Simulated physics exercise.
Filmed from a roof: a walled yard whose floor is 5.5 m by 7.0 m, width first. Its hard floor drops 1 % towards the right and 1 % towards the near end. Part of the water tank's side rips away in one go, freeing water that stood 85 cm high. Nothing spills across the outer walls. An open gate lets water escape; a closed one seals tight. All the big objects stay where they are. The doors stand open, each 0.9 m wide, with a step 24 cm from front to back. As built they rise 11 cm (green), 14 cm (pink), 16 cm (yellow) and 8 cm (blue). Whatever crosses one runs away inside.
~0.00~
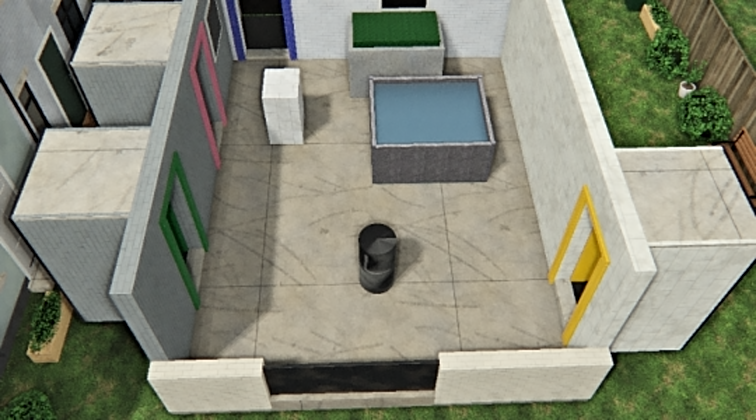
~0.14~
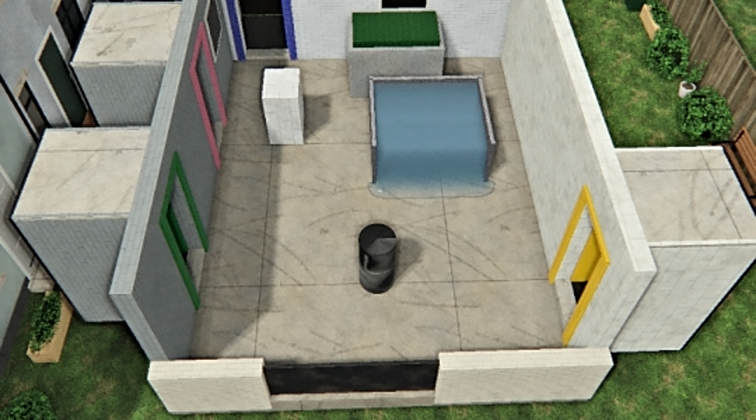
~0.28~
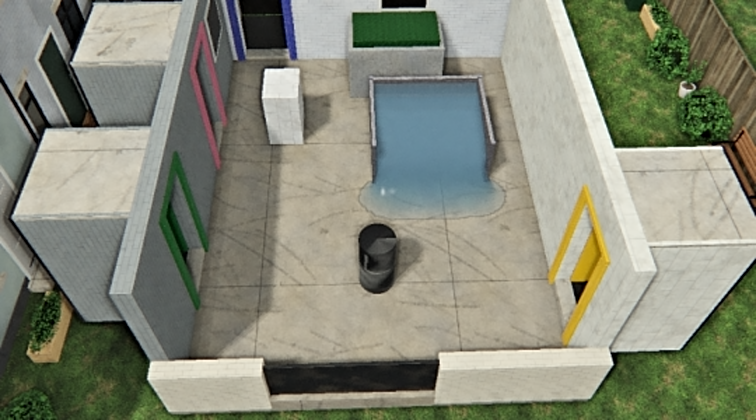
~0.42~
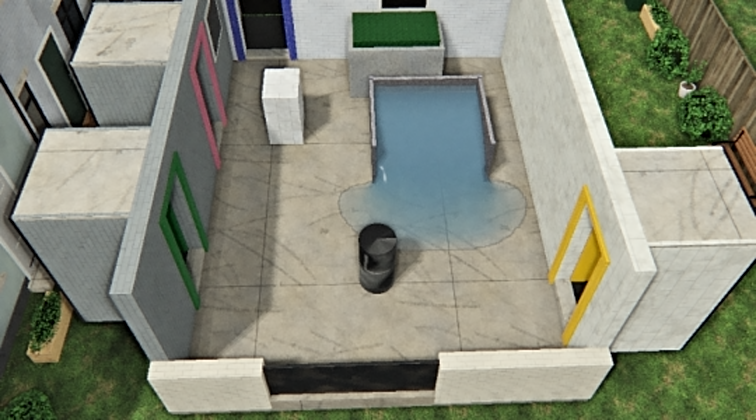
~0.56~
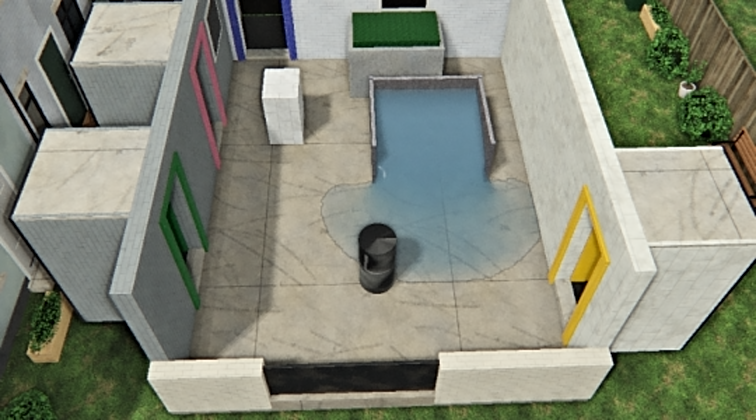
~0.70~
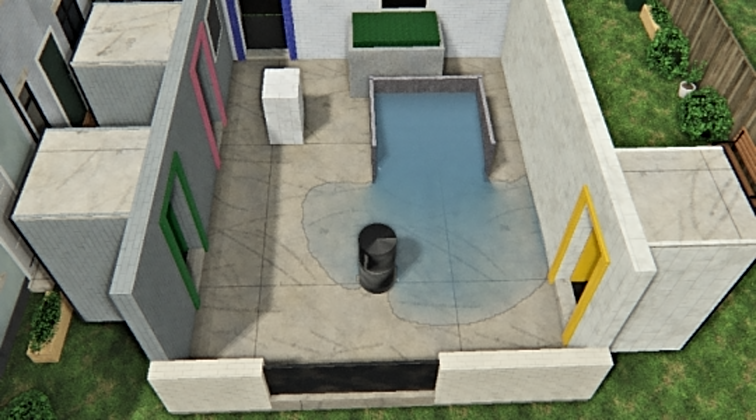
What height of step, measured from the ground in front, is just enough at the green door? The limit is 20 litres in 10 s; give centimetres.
About 11.5 cm.
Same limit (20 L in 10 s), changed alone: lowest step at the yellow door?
About 29 cm at yellow.
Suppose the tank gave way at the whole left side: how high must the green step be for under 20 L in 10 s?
Then roughly 11.5 cm.
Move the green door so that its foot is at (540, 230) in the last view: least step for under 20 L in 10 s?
Roughly 14.5 cm.
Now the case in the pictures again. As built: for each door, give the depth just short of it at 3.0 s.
Depths in cm: Green 11, pink 0, yellow 28, blue 0.
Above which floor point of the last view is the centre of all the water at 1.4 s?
Around (438, 223).
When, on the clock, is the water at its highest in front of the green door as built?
At about 5.0 s.
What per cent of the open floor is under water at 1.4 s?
Some 40 per cent of it.
After 1.4 s water covers 40 % of the floor, deepest (51 cm) near (568, 376); it has not reached the green door.
After 3.0 s water covers 55 % of the floor, deepest (35 cm) near (544, 269); 11 cm at the green door, 1 litre in over its 11 cm step.
After 10.0 s water covers 100 % of the floor, deepest (14 cm) near (340, 63); 5 cm at the green door, 22 litres in over its 11 cm step.
At the green door as built, the water arrived by 2.3 s and peaked near 16 cm at 5.0 s.
With a step of 9.5 cm, 36 litres would have come in within the 10 s; with 12.5 cm, 12 litres. So under 20 litres takes about 11.5 cm.
